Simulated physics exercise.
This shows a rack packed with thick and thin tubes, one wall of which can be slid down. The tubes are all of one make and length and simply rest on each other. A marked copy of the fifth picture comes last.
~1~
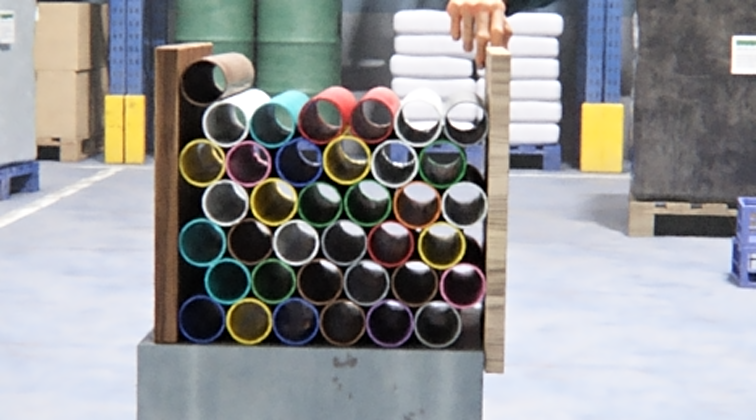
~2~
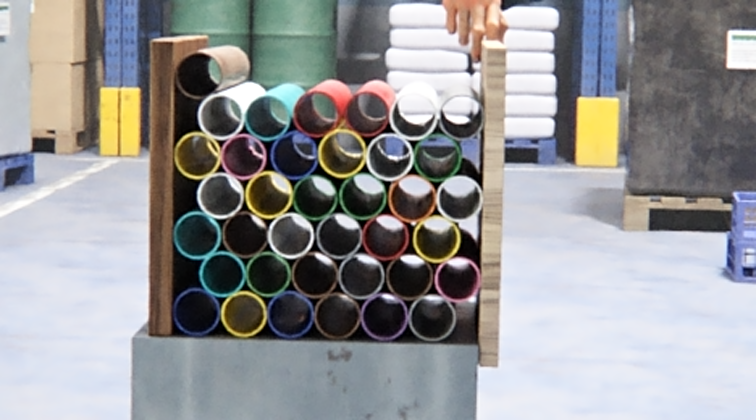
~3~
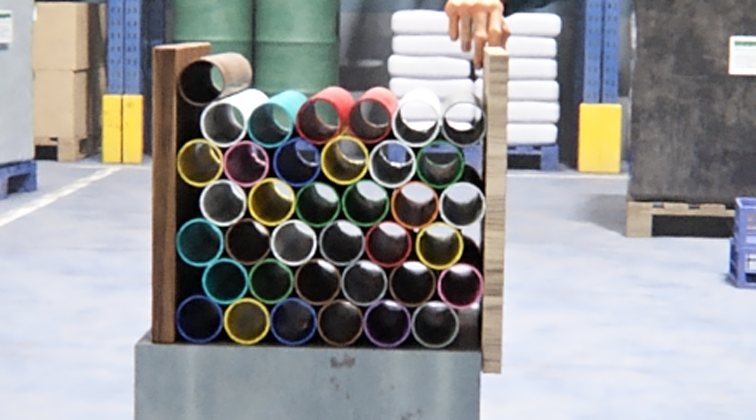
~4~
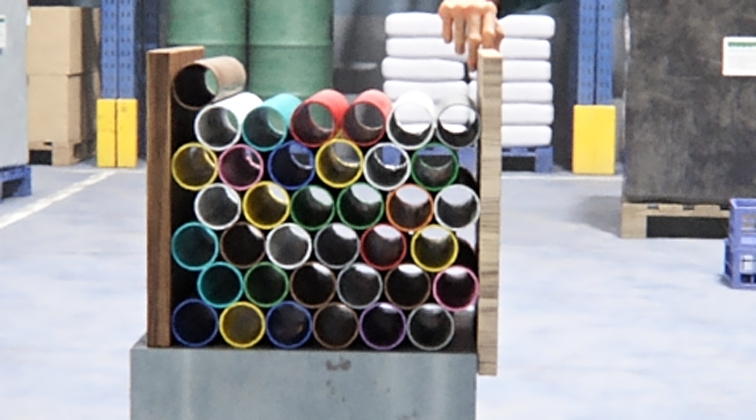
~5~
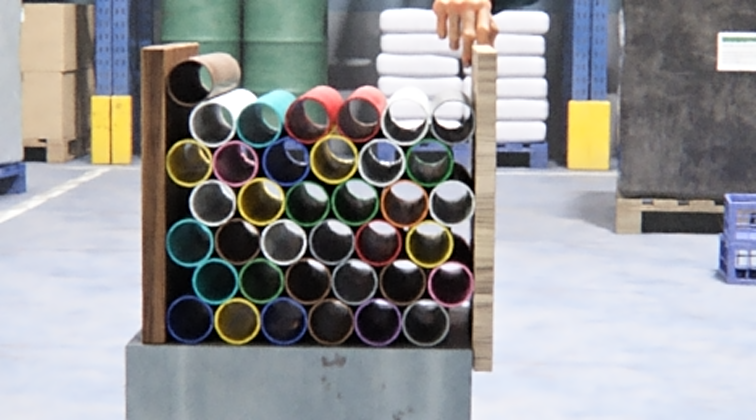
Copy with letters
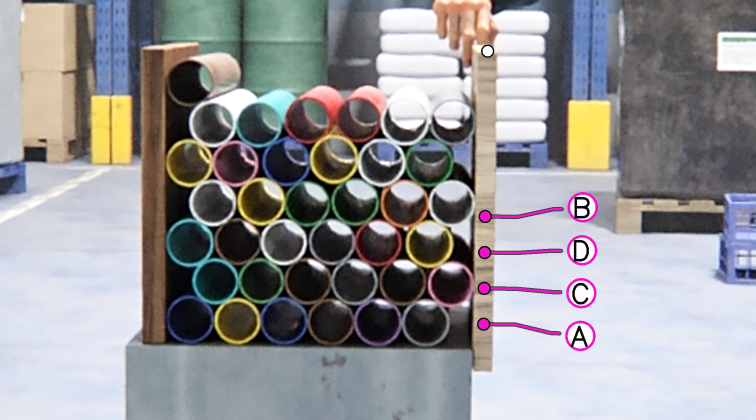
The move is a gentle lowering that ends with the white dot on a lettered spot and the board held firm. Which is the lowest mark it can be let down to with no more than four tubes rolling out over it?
Down to C.
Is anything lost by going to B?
Yes.
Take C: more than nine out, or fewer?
It loses fewer than nine.
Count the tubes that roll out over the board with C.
With C, four.
On the marked copy, A at (483, 324); B at (485, 217); C at (484, 289); D at (485, 253); the white dot at (488, 51).
With C. Early on, top of the board (476, 149).
Further on, top of the board (475, 257).
At the end, top of the board (474, 287), four out over the board.
As for the rest, A more than four out over the board; B one out over the board; D four out over the board.
